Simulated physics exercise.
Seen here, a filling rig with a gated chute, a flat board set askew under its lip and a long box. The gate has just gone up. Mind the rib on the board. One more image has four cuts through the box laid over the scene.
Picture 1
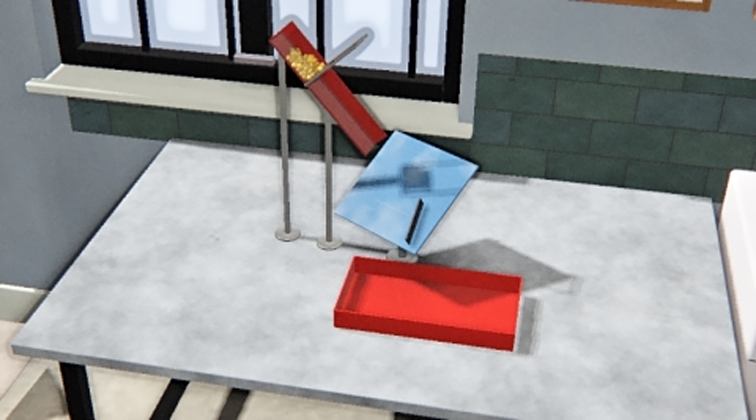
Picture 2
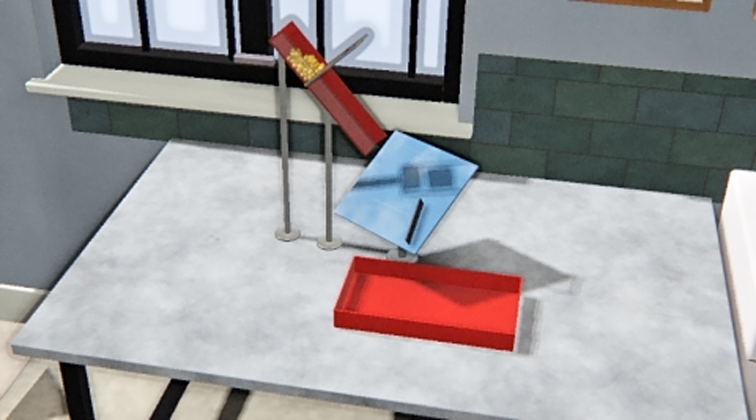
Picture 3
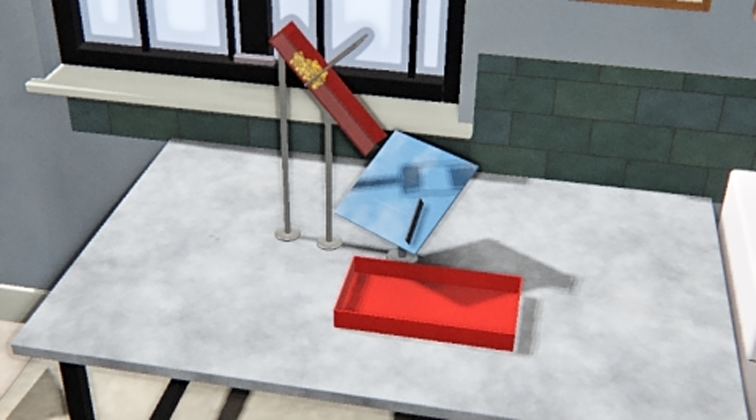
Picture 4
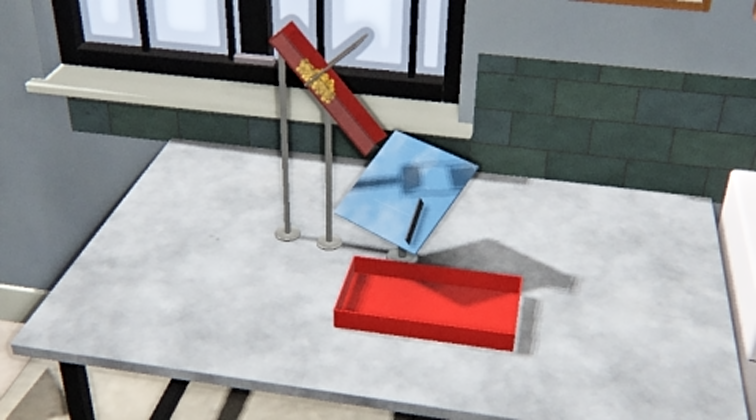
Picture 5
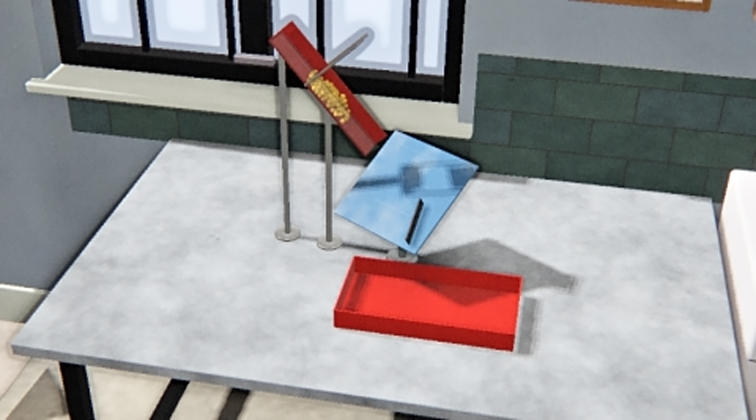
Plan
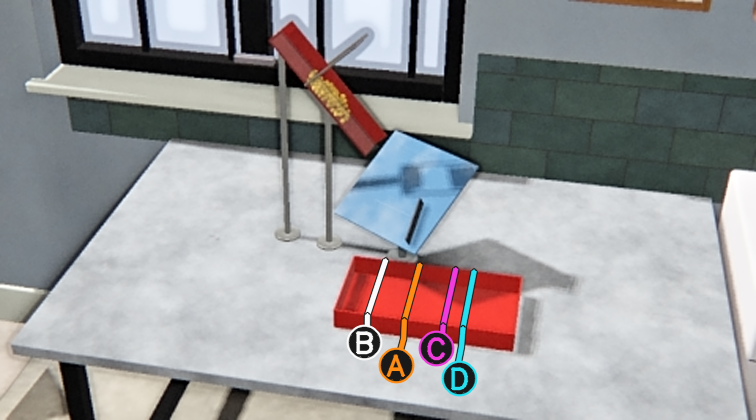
We see a red chute sloping down to the right above a tilted blue board with a dark rib and an empty red box on a table, as a cluster of small yellow pieces slides partway down the chute.
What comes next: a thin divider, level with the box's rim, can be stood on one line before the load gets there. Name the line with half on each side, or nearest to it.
Choose B.
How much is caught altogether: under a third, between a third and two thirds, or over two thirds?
It is over two thirds.
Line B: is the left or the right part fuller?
The right side.
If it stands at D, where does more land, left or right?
The left side.
On the marked copy, line A crosses the front rim at (404, 319); line B crosses the front rim at (367, 314); line C crosses the front rim at (443, 324); line D crosses the front rim at (463, 327).
With A, of what is caught, almost all on the left of the divider, about a tenth on the right.
With B, of what is caught, roughly a third on the left of the divider, roughly two thirds on the right.
With C, of what is caught, every piece on the left of the divider, not one piece on the right.
With D, of what is caught, every piece on the left of the divider, not one piece on the right.
